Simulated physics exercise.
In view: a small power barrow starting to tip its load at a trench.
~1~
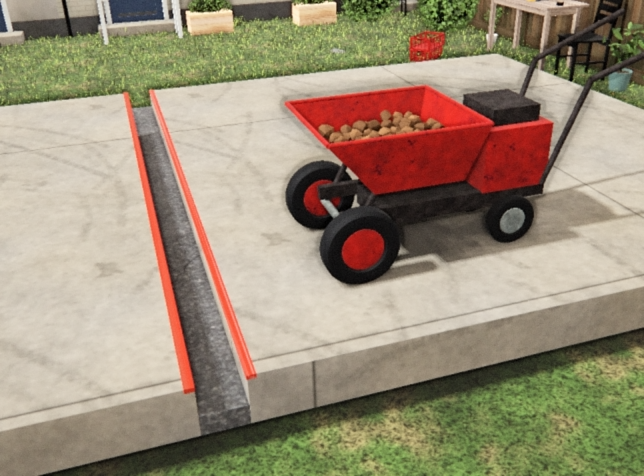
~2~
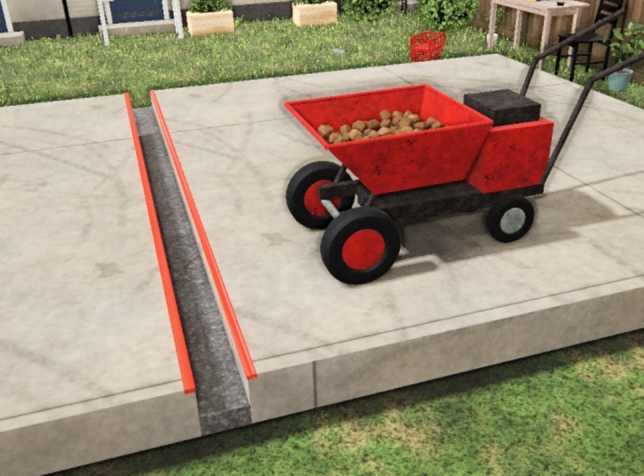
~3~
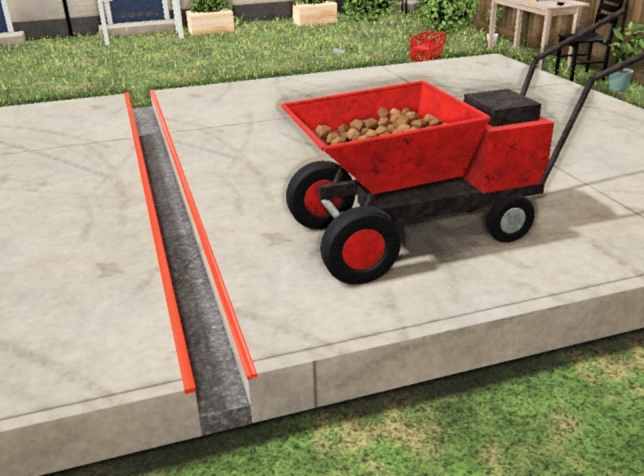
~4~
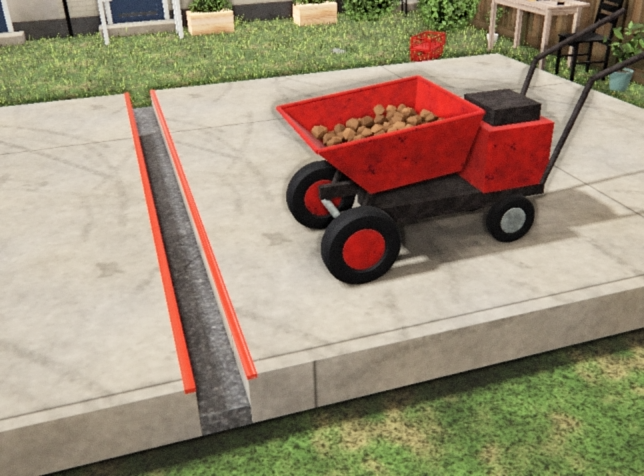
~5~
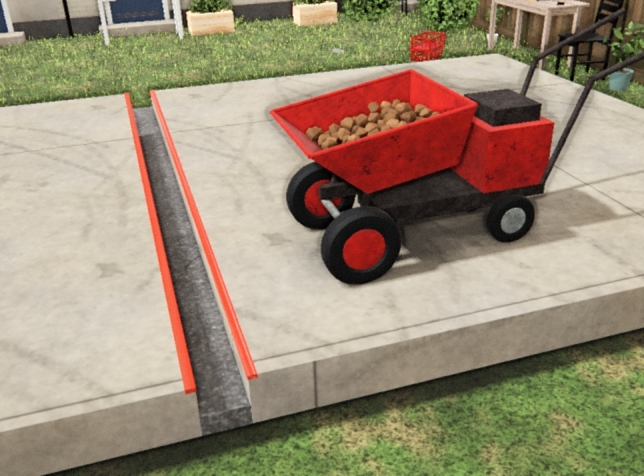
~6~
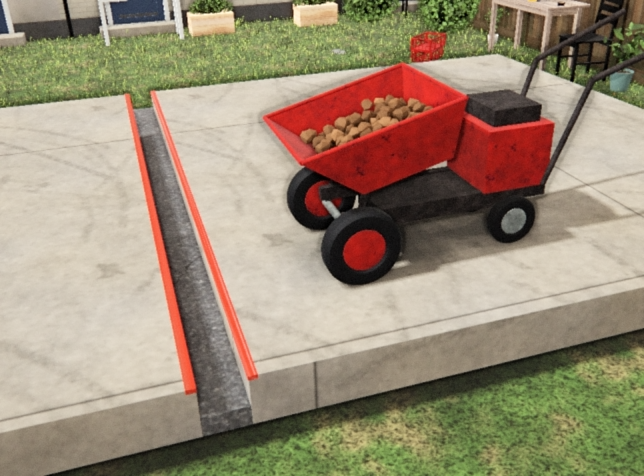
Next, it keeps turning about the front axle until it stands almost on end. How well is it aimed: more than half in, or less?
The trench takes over half.
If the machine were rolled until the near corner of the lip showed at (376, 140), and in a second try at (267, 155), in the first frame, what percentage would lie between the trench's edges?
Near 50 % and 10 %.
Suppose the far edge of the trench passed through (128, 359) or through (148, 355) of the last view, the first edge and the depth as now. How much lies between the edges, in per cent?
The first gives 90 %, the second 90 %.
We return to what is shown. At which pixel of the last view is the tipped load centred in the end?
Around (193, 286).
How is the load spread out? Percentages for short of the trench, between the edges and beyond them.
Short near 10; between near 75; beyond near 10.
Soon, skip tipped steeply; all in the skip.
A while on, skip tipped right over; most in the skip; a small part short of the trench; a stray few in or heaped over the trench; a stray few falling.
Towards the end, skip tipped right over; a small part in the skip; a small part short of the trench; about two thirds in or heaped over the trench; a small part beyond it.
Finally, skip tipped right over; a small part short of the trench; most in or heaped over the trench; a small part beyond it.
